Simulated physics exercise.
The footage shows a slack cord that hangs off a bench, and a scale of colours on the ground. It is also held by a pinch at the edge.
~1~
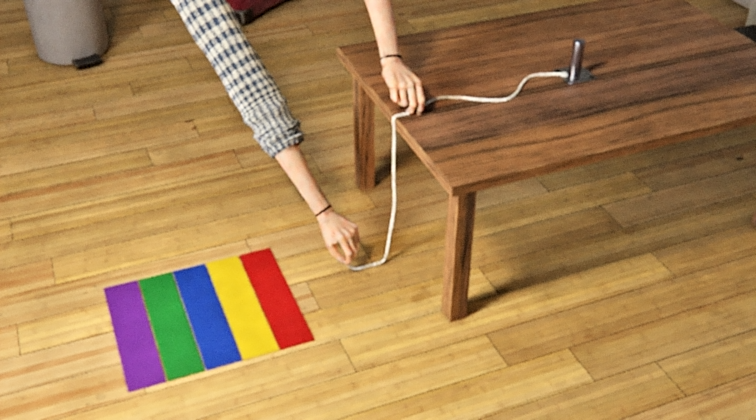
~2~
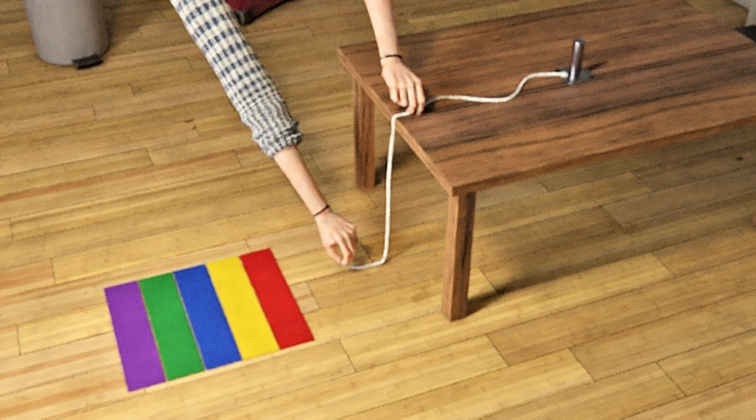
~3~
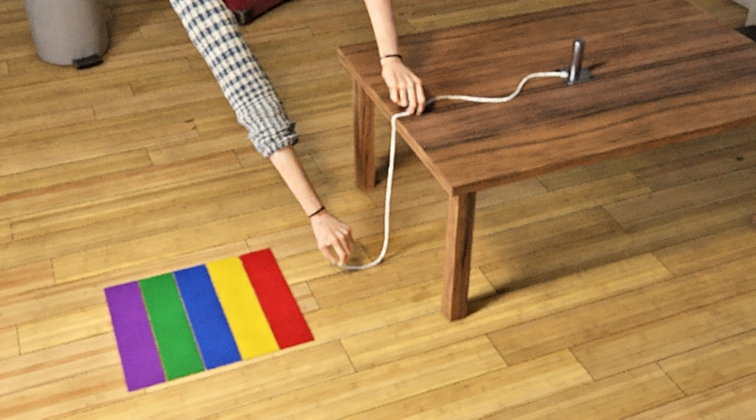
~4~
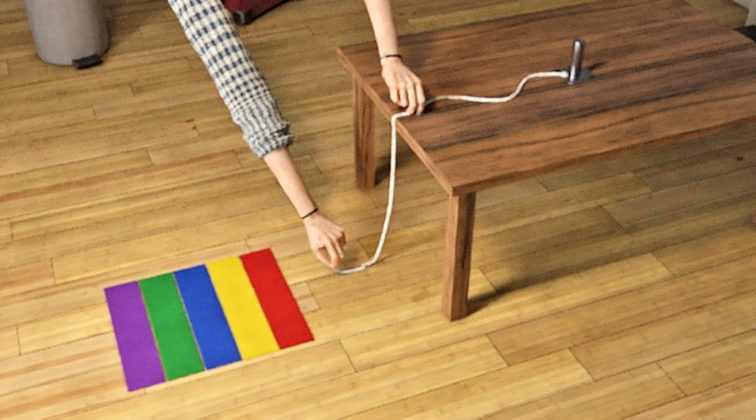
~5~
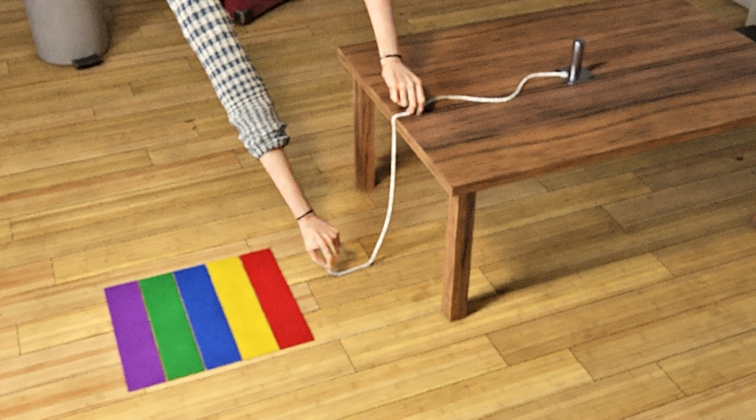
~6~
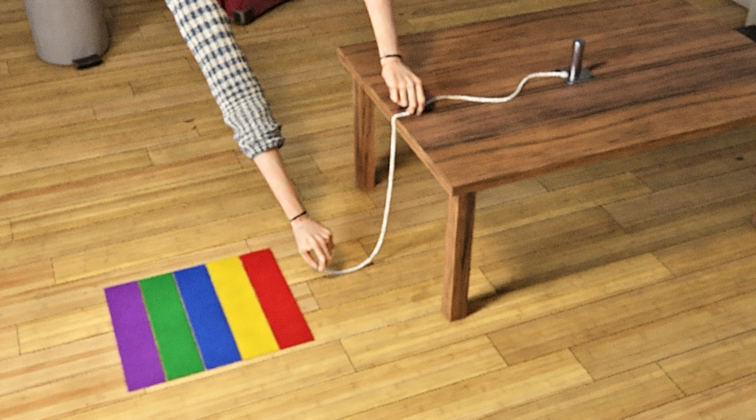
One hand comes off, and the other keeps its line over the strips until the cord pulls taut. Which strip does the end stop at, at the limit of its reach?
It stops at the blue strip.
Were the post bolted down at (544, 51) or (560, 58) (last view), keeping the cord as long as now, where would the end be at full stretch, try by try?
In order: (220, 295), then (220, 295).
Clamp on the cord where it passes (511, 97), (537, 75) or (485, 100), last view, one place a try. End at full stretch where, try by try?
Expect roughly (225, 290) for the first, (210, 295) for the second and (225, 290) for the third.
Soon after, end near (259, 283); over red.
After that, end near (226, 292); over yellow.
At the stop, end near (205, 297); over blue. The end stops over the blue strip.
